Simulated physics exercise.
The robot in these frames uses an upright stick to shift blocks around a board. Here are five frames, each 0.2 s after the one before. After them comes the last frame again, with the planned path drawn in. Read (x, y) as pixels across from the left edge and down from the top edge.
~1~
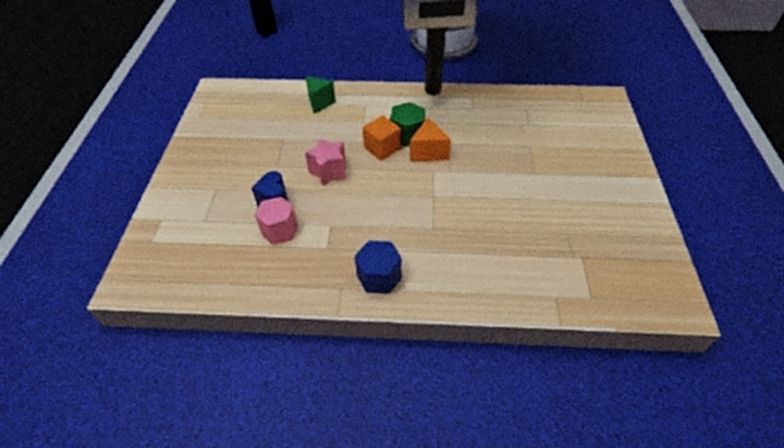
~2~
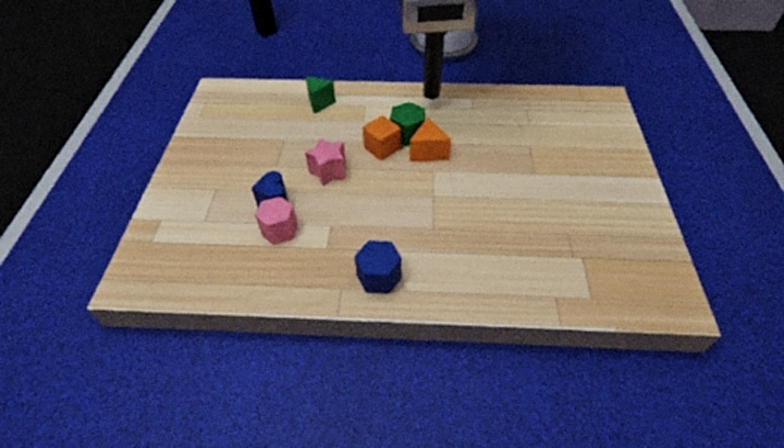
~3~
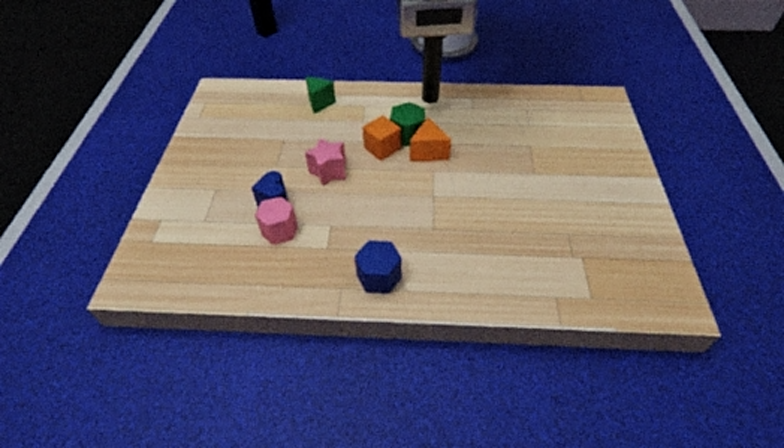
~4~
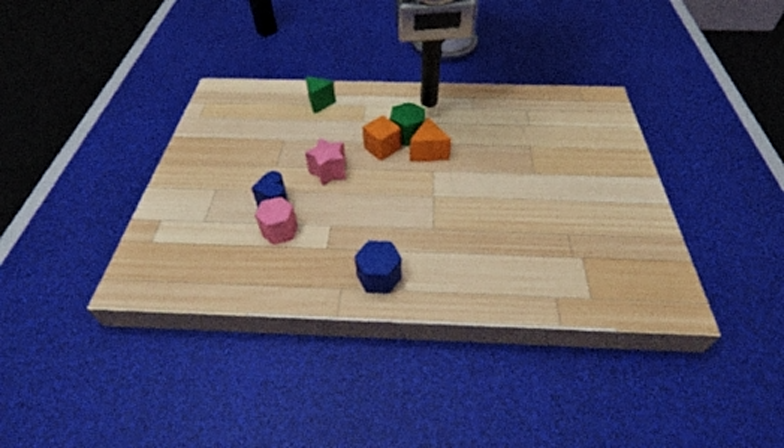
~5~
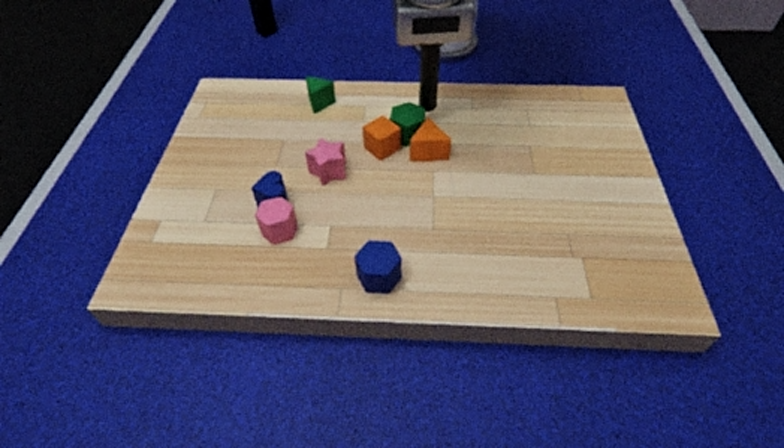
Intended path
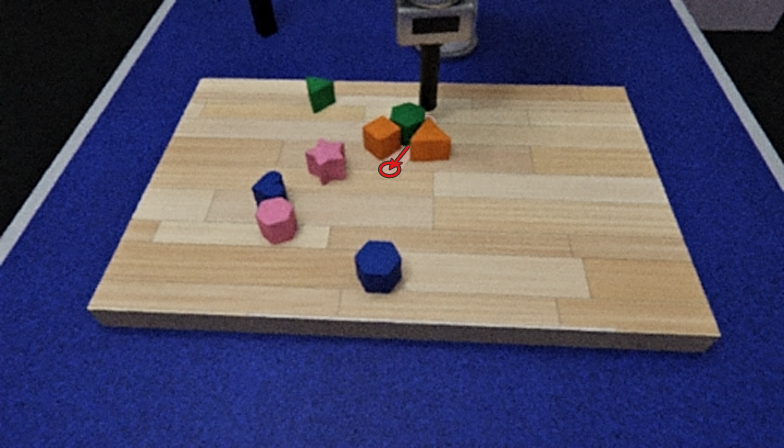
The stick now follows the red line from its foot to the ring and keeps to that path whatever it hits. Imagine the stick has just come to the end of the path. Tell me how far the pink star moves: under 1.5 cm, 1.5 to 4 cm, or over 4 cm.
Goes 1.5 to 4 cm.
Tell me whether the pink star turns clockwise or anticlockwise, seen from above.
My prediction: CCW.
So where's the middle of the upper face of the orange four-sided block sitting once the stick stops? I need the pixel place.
Its top middle: (332, 136).
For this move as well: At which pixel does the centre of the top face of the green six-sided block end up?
The middle of its upper face should be somewhere near (361, 146).
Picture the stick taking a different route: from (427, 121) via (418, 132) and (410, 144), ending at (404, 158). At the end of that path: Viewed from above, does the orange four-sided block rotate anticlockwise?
I believe not.
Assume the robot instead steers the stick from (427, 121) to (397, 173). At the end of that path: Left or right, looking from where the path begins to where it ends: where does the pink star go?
Facing from start to end, it will go to the right.
Drawn move, straight from (427, 121) to (390, 169).
The first path, step by step. One third of the way, stick (416, 122); orange four-sided block (364, 134); green six-sided block (394, 124), turned 20° clockwise.
Two thirds of the way, stick (403, 139); pink star (318, 152), turned 25° anticlockwise; orange four-sided block (344, 136), turned 35° clockwise; green six-sided block (377, 136), turned 45° clockwise.
At the end, stick (389, 155); pink star (309, 152), turned 55° anticlockwise; orange four-sided block (332, 136), turned 60° clockwise; green six-sided block (361, 146), turned 70° clockwise; orange three-sided block still.
